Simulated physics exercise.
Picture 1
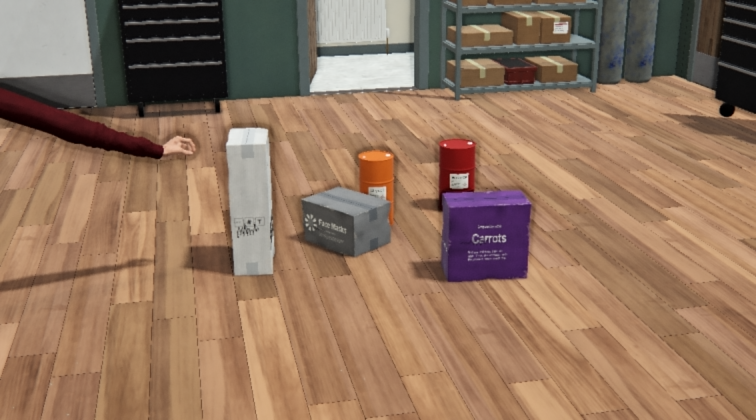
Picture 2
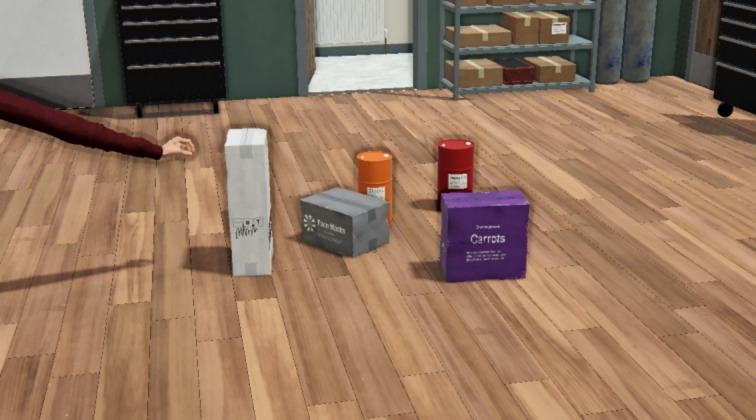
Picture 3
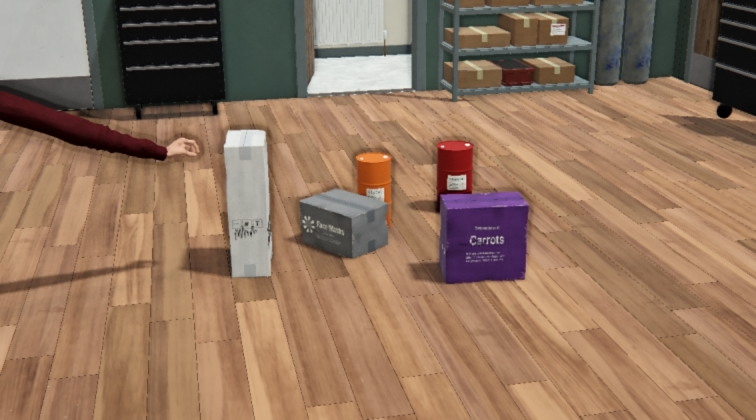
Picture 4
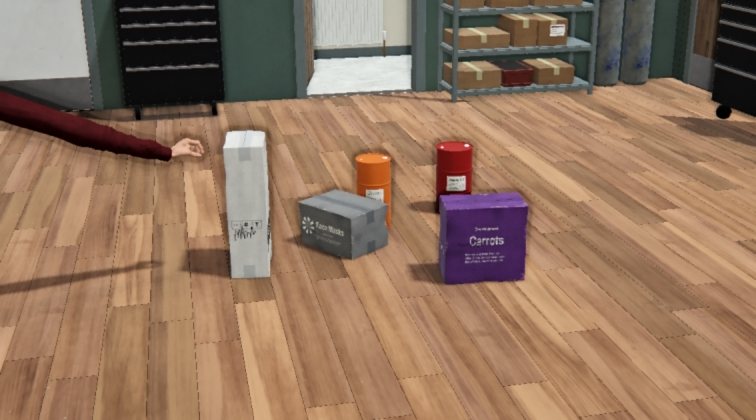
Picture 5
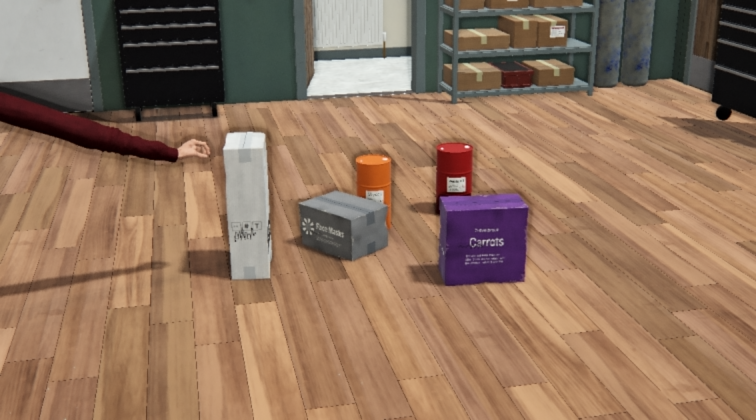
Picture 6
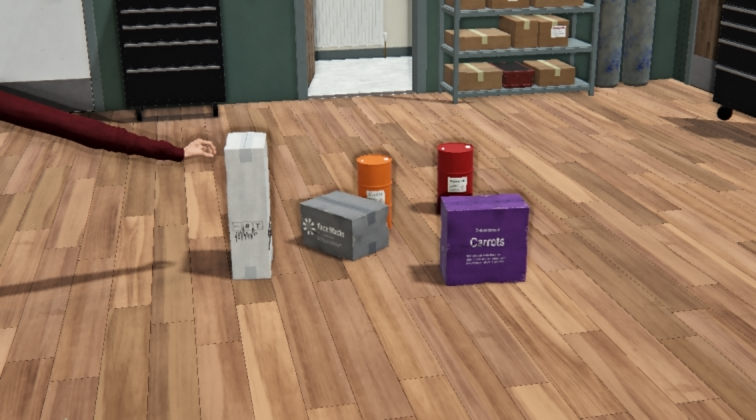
To begin with, a red-sleeved arm reaches in from the left toward a tall white box, with a gray box, a purple carton, and orange and red drums standing nearby. The hand then edges slightly right, nearing the white box's upper side, while the objects show virtually no movement.
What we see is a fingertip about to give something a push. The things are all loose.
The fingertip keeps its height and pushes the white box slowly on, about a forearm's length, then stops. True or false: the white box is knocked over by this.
True.
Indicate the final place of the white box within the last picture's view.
Near pixel (346, 284).
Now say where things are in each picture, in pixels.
White box (251, 201), in the first picture.
White box (250, 202), in the second picture.
White box (249, 203), in the third picture.
White box (249, 204), in the fourth picture.
White box (249, 206), in the fifth picture.
White box (250, 206), in the sixth picture.
Then, 0.90 s on from there, white box turned 15° from how it was put near (268, 202).
Then, 1.50 s on from there, white box turned 54° from how it was put near (312, 214).
Then, 1.80 s on from there, white box on its side near (333, 250).
Then, 2.20 s on from there, white box on its side near (345, 282).
In the end, toppled on the floor, white box. At the end, from the last picture's camera, white box near (346, 284).
